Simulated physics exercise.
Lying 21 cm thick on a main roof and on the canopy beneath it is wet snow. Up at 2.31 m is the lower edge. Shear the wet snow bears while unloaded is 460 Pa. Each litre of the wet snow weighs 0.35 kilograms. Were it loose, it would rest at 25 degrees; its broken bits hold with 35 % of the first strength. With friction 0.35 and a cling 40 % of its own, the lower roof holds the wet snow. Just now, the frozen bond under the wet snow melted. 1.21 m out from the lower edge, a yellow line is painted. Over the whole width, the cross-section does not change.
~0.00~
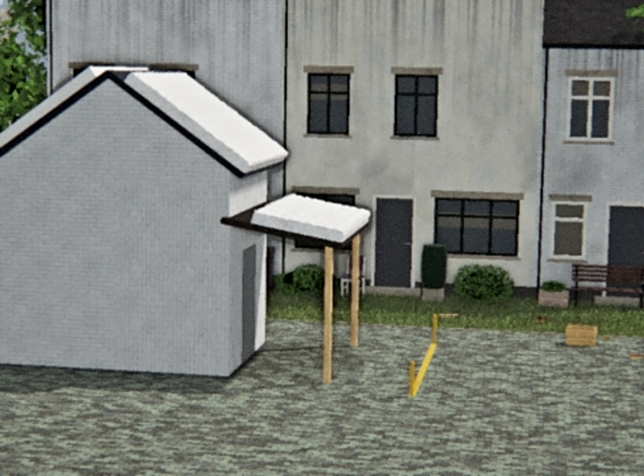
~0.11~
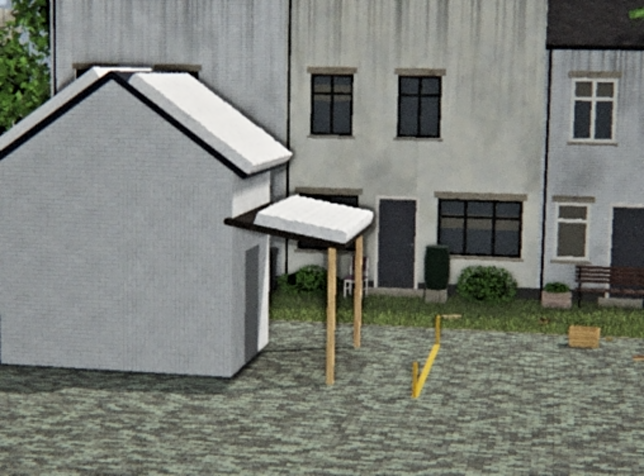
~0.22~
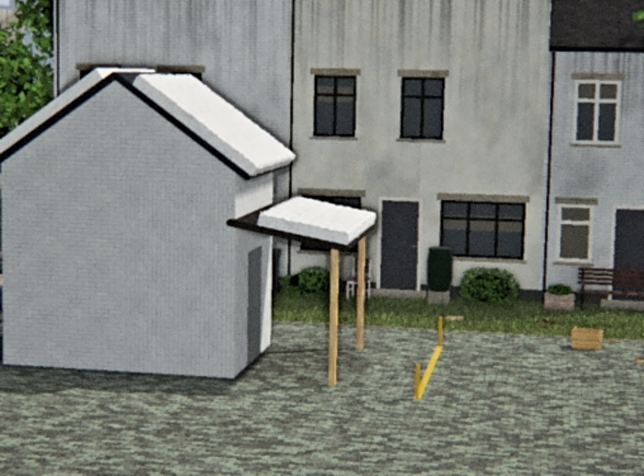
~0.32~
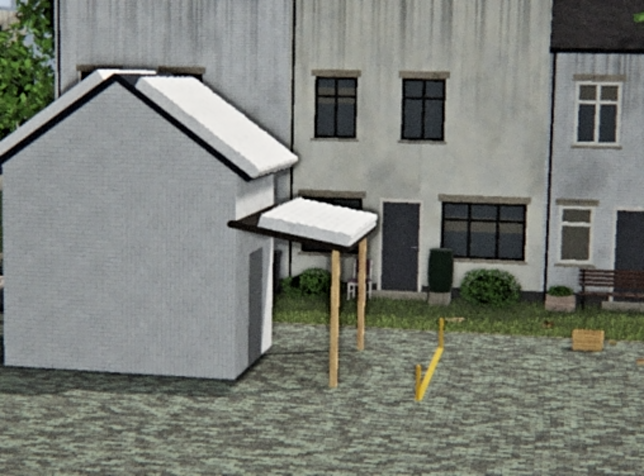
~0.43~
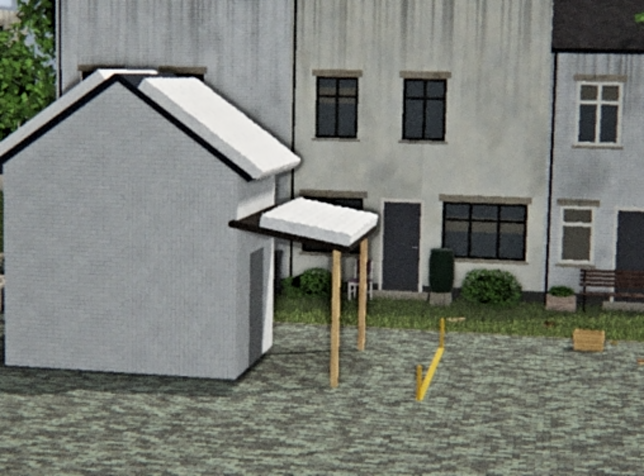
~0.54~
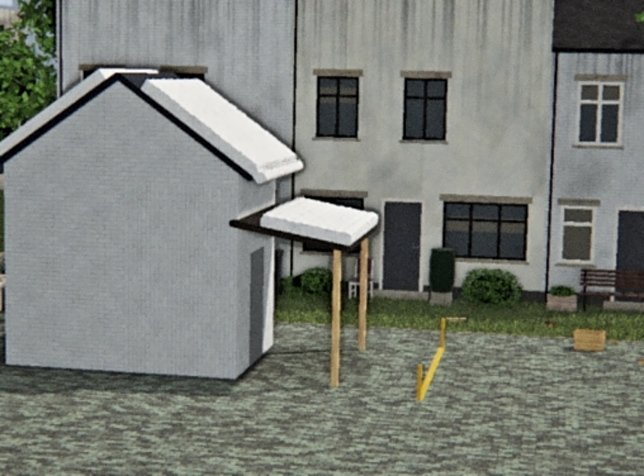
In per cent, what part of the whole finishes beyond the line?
I would say some 0 percent of the snow lies beyond it.
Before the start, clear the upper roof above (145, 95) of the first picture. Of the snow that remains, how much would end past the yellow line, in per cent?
Result: Approx. 0 % past the line.
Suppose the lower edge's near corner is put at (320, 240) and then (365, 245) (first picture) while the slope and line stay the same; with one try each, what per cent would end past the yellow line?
Try 1: Near 1 %; try 2: Near 0 %.
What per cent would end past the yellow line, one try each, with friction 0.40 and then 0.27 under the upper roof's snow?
First some 4 %, after that some 16 %.
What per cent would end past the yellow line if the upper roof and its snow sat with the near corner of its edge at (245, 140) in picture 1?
12 %.
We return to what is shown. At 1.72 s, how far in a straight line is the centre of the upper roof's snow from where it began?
It sits some 1.4 m from where it began.
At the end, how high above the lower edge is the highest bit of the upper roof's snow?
Looks like around 0.8 m above that edge.
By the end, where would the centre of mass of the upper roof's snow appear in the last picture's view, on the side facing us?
(296, 220).
After 1.08 s, none is below the lower edge and 0 % is past the line.
After 1.72 s, none is below the lower edge and 0 % is past the line.
After 2.36 s, none is below the lower edge and 0 % is past the line.
After 3.00 s, none is below the lower edge and 0 % is past the line.
After 4.90 s, 7 % is below the lower edge and 0 % is past the line.
